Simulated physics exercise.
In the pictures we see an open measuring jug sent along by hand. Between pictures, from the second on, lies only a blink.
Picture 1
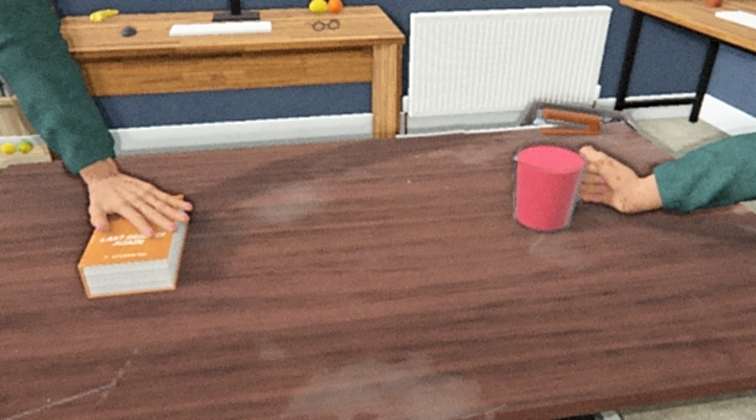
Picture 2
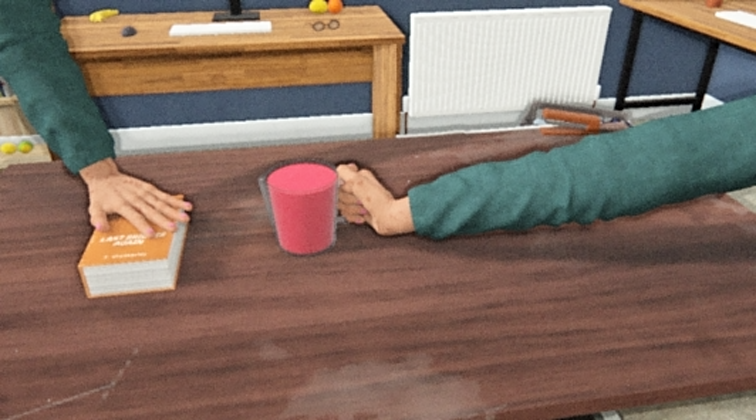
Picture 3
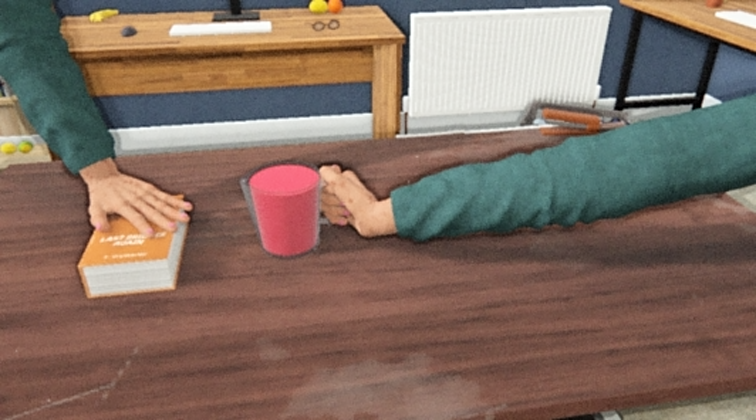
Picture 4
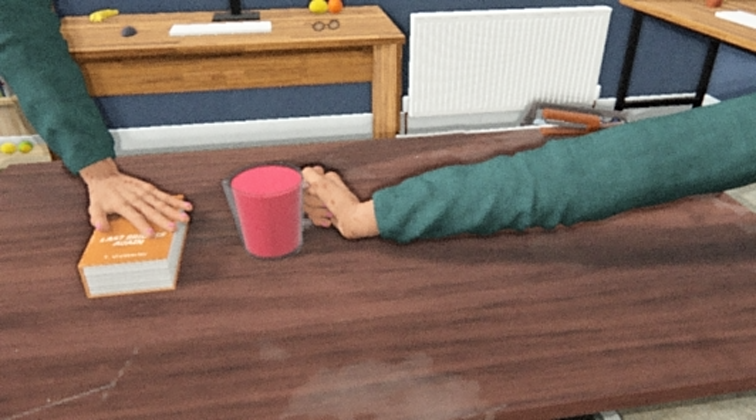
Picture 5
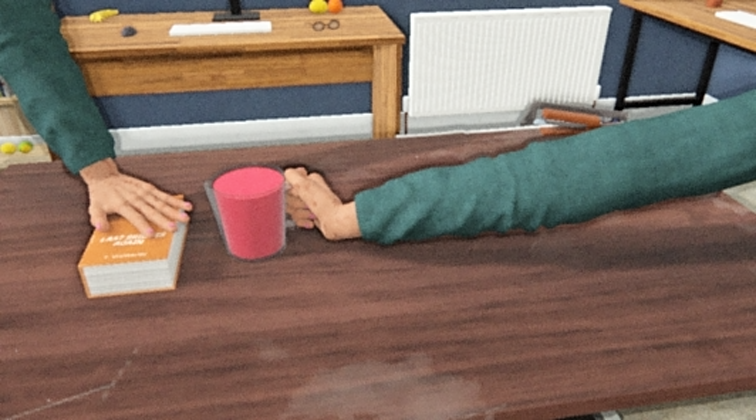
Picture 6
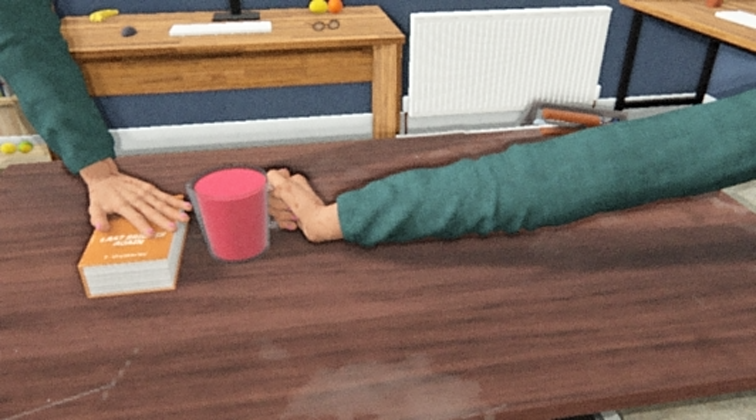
On a dark wooden table in a room with a white radiator, one hand rests on a thick orange book at left while another holds a nearly full jug of pink-red contents at right. The hand moves the jug left across the tabletop, then edges it further left, close beside the still book.
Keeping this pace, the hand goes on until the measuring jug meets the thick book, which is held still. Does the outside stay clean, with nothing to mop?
No, some needs wiping.
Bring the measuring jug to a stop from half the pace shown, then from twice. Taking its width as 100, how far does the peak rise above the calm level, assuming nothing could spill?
Peak rise: 15 percent, then 55 percent.
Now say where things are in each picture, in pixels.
The first picture shows at rest; measuring jug (546, 187) nearly full; thick book (140, 242).
The second picture shows under way; measuring jug nearly full, surface at (303, 179).
The third picture shows a step of some 15 px; measuring jug (287, 209) nearly full.
The fourth picture shows a step of some 15 px; measuring jug nearly full, surface at (267, 182).
The fifth picture shows a step of some 15 px; measuring jug (252, 212) nearly full.
The sixth picture shows a step of some 15 px; measuring jug nearly full, surface at (231, 185); thick book (140, 242).
A moment on, the measuring jug meets the thick book.
Further on, the squash surges up the wall; a puddle lies under it.
When it is over, the measuring jug stands at the thick book; a puddle lies under it.
